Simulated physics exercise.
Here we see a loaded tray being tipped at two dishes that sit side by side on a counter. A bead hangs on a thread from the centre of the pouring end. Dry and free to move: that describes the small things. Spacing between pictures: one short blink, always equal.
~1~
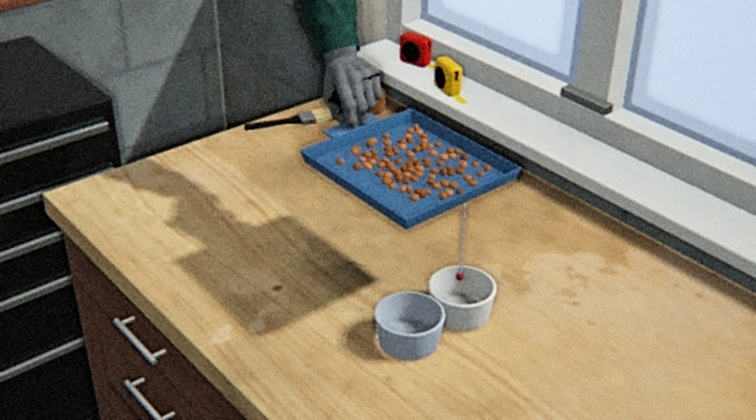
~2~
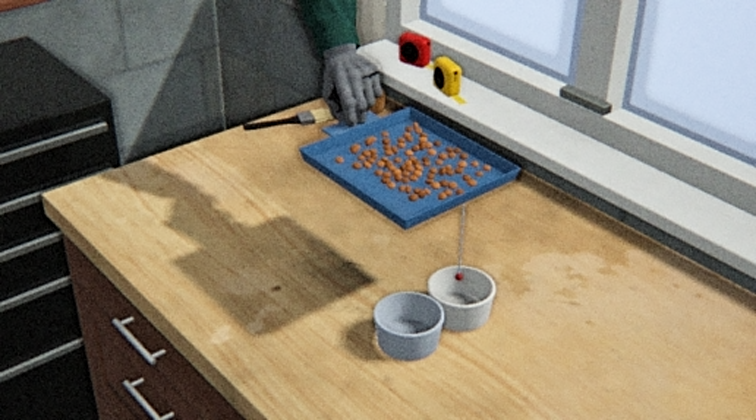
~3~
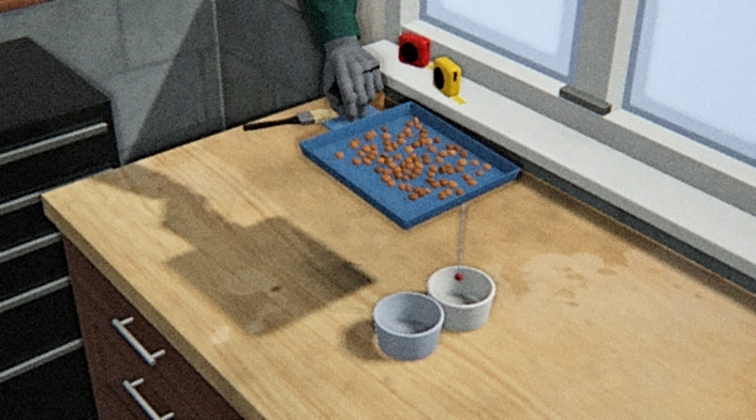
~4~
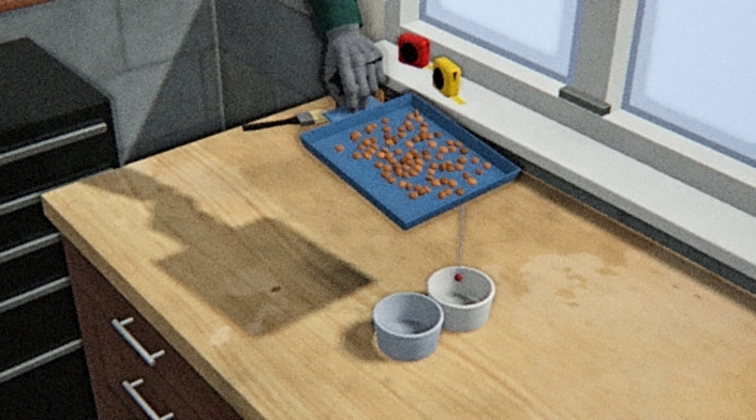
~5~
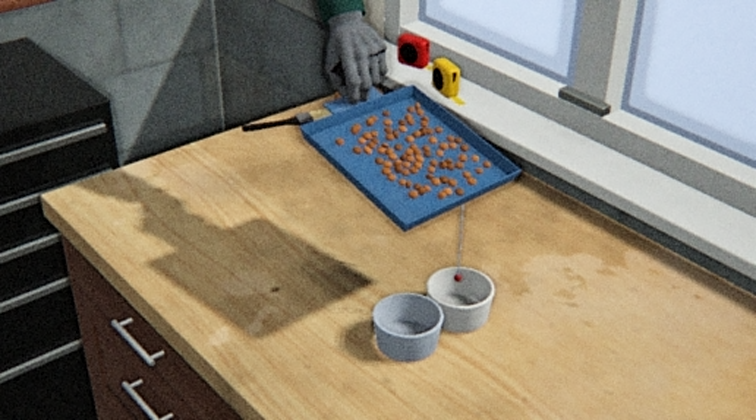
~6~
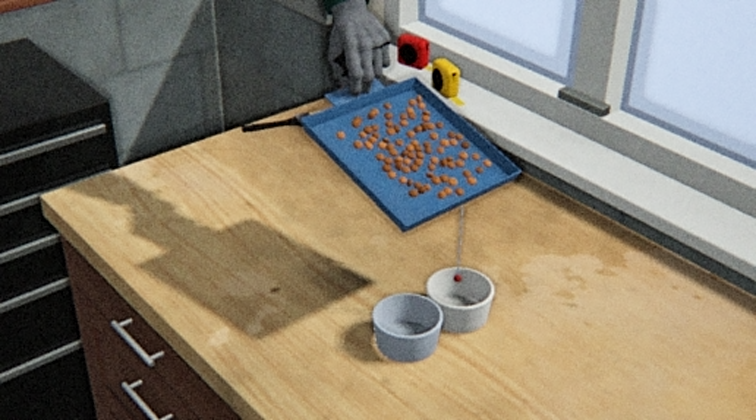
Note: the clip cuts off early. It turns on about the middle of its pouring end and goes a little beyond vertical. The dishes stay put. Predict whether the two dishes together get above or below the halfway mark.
Below.
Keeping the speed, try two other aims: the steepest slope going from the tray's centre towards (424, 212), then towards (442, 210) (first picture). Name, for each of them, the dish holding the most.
Leftward dish for the first, Leftward dish for the second.
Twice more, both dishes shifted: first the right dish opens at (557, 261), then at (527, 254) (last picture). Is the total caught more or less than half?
Held in all, by try: A smaller portion, then a smaller portion.
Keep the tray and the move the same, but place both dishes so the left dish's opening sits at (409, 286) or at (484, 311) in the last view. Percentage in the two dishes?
About 0% on the first try and 70% on the second.
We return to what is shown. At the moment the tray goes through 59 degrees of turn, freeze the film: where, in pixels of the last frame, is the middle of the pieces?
The middle of the pieces sits at roughly (462, 191).
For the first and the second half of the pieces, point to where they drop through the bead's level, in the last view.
It goes through near (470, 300) first, then near (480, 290).
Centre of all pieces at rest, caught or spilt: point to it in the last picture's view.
Close to (481, 334).
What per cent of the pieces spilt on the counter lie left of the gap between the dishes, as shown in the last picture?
Close to 0 per cent of the spill, I think.
Just after the last frame, tray tipped steeply; every one on the tray.
A moment on, tray tipped right over; the larger part on the tray; just a few in the left dish; about a tenth outside both; about a tenth in the air.
Further on, tray tipped past a quarter turn; about a tenth in the left dish; about a tenth in the right dish; the larger part outside both.
When it is over, tray tipped past a quarter turn; about a tenth in the left dish; about a tenth in the right dish; the larger part outside both.
